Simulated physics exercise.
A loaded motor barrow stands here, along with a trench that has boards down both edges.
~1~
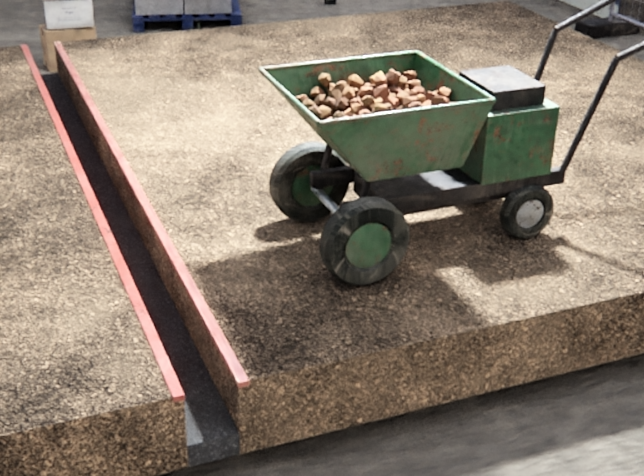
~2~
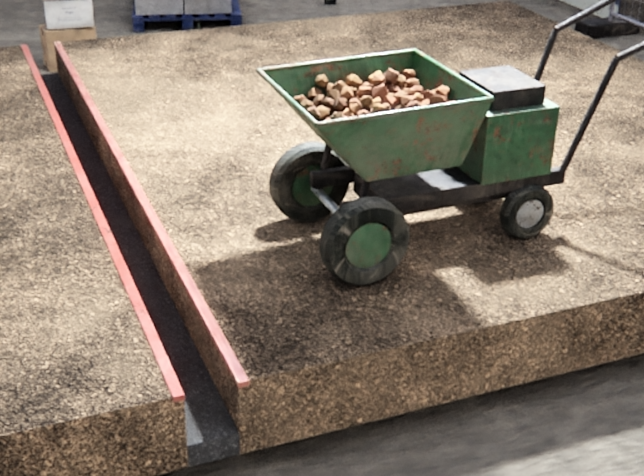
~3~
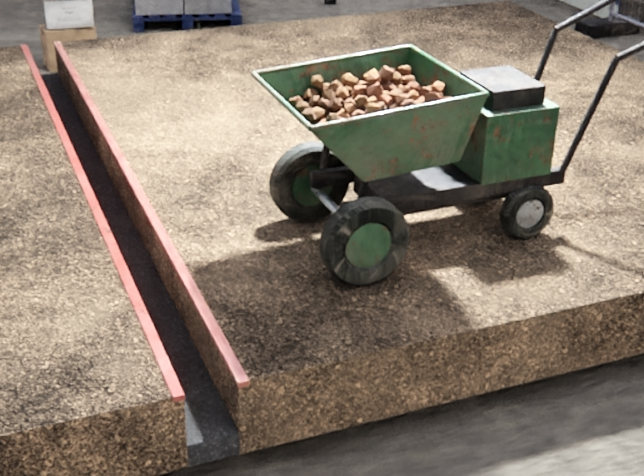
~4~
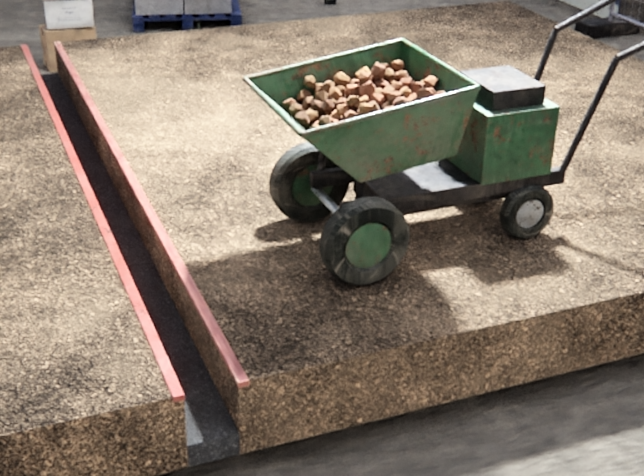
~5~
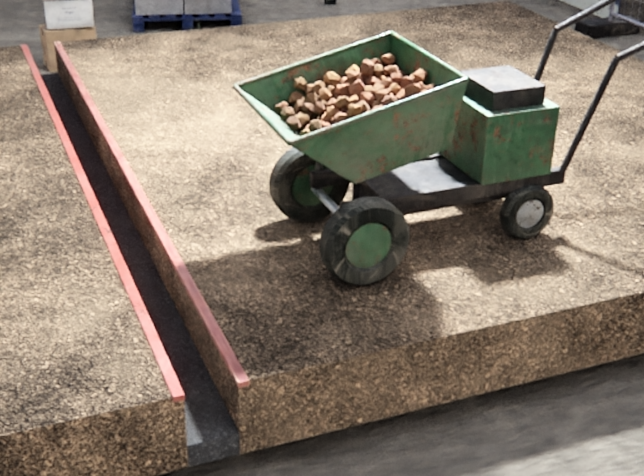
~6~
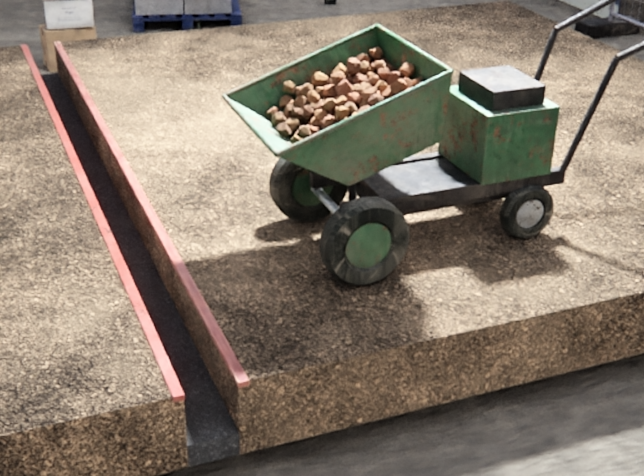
The green skip of a motor barrow, loaded with brown clods, tilted slowly forward to the left while its wheels stayed still, a short way from a narrow trench edged with red-topped boards.
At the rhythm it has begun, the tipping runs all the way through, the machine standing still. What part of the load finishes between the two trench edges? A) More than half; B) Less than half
A.
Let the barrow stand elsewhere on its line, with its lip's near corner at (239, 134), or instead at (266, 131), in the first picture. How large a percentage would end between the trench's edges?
Roughly 0 per cent at the first spot and 30 per cent at the second.
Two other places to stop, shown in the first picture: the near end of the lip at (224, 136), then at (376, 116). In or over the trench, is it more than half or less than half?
A minority; a minority.
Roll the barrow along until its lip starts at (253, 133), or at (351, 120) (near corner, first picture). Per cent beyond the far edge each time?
It comes out near 60 in a hundred for the first and near 0 in a hundred for the second.
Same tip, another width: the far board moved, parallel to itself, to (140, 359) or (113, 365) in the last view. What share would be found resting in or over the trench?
In order: 80 per cent, then 80 per cent.
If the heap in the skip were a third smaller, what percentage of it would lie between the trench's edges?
70 in a hundred, roughly.
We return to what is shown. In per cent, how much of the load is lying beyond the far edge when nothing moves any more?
My estimate is close to 5 in a hundred.
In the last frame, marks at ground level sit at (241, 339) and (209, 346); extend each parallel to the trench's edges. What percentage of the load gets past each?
80 % and 70 %.
Shortly afterwards, skip tipped steeply; the whole lot in the skip.
Next, skip tipped right over; the bulk in the skip; a little short of the trench; near a quarter in or heaped over the trench; only a few beyond it; only a few falling.
Some moments later, skip tipped right over; near a quarter in the skip; a little short of the trench; near two thirds in or heaped over the trench; a little beyond it.
In the end, skip tipped right over; near a quarter in the skip; a little short of the trench; near two thirds in or heaped over the trench; a little beyond it.
